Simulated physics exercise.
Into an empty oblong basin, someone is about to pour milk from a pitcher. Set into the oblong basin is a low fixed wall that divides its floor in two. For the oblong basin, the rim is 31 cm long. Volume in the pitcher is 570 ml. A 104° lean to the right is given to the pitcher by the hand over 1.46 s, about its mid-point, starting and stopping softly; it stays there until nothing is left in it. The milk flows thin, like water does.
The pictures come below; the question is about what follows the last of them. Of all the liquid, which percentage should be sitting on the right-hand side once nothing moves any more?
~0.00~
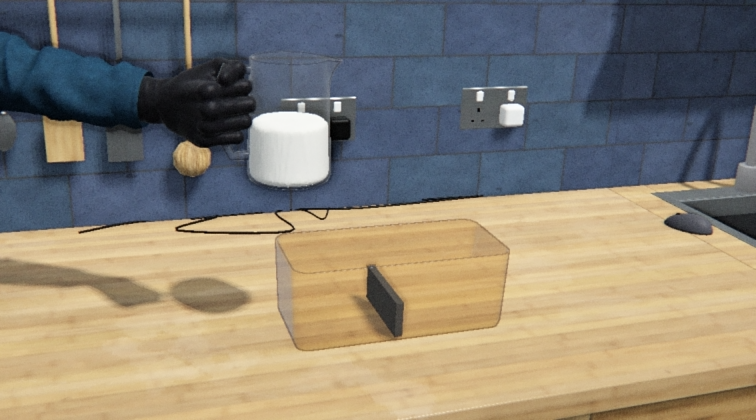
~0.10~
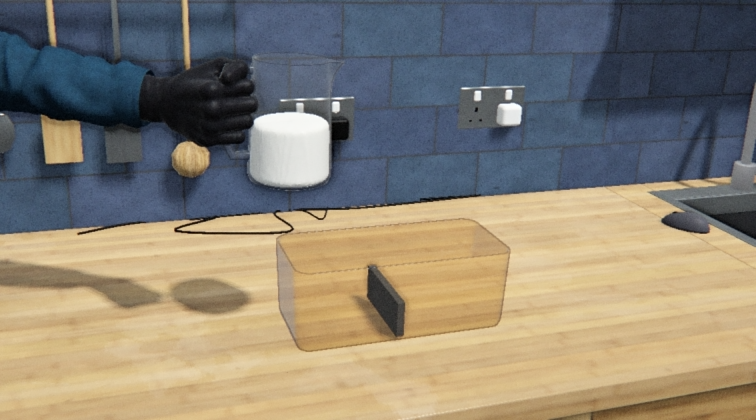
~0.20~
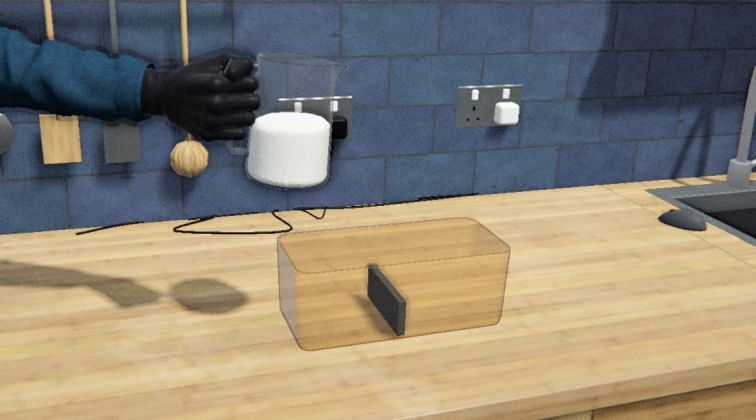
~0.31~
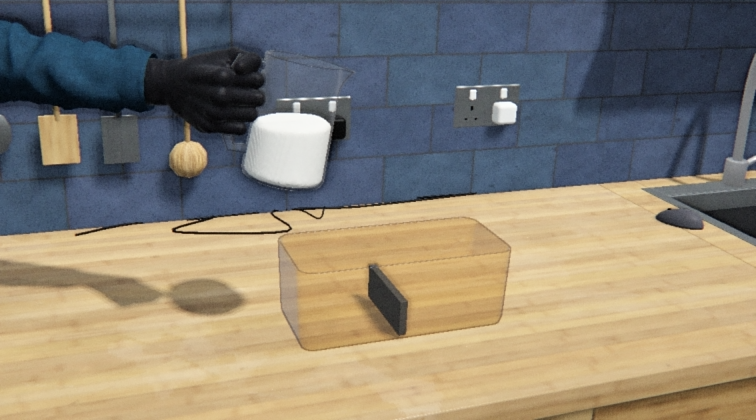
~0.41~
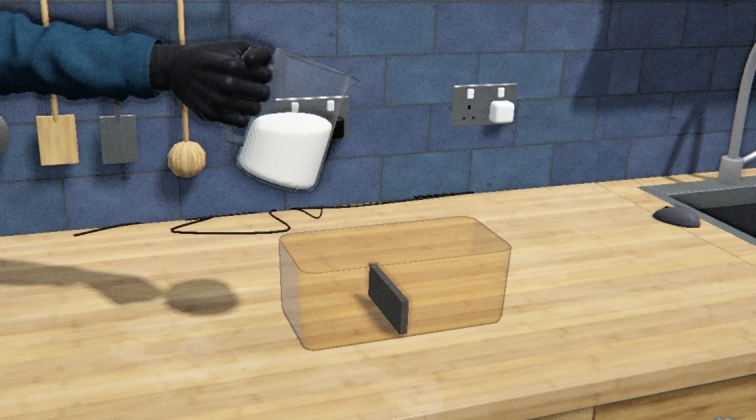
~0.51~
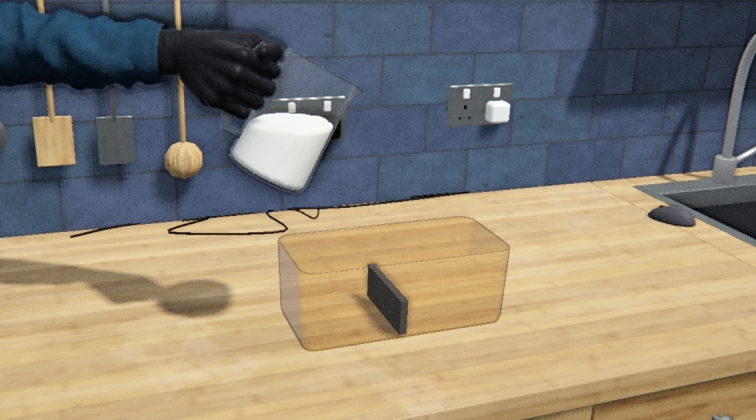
Around 79 per cent should be sitting there.
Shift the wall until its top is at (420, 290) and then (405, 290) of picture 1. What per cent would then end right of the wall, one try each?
5 then 25 %.
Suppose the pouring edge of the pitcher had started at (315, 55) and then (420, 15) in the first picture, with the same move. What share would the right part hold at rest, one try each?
Respectively about 10 and 70 percent.
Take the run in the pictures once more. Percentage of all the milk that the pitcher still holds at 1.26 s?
48 %.
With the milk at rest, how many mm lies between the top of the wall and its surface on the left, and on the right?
Left roughly 46 mm; right roughly 30 mm.
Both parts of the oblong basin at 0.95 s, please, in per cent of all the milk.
Left: Around 0. Right: Around 0.
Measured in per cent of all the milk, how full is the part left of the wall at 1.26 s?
That share comes to around 1 in a hundred.
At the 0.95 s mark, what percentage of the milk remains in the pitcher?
I'd put it near 96 percent.
Then, 0.95 s in, the tilt is 75° and 97 per cent is still to pour, 0 is left of the wall and 0 right of it.
Then, 1.26 s in, the tilt is 99° and 49 per cent is still to pour, 1 is left of the wall and 28 right of it.
Then, 1.60 s in, the tilt is 104° and 10 per cent is still to pour, 9 is left of the wall and 72 right of it.
Then, 1.96 s in, the tilt is 104° and 1 per cent is still to pour, 17 is left of the wall and 79 right of it.
Finally, 18 per cent lies left of the wall, 79 right of it and 2 outside.
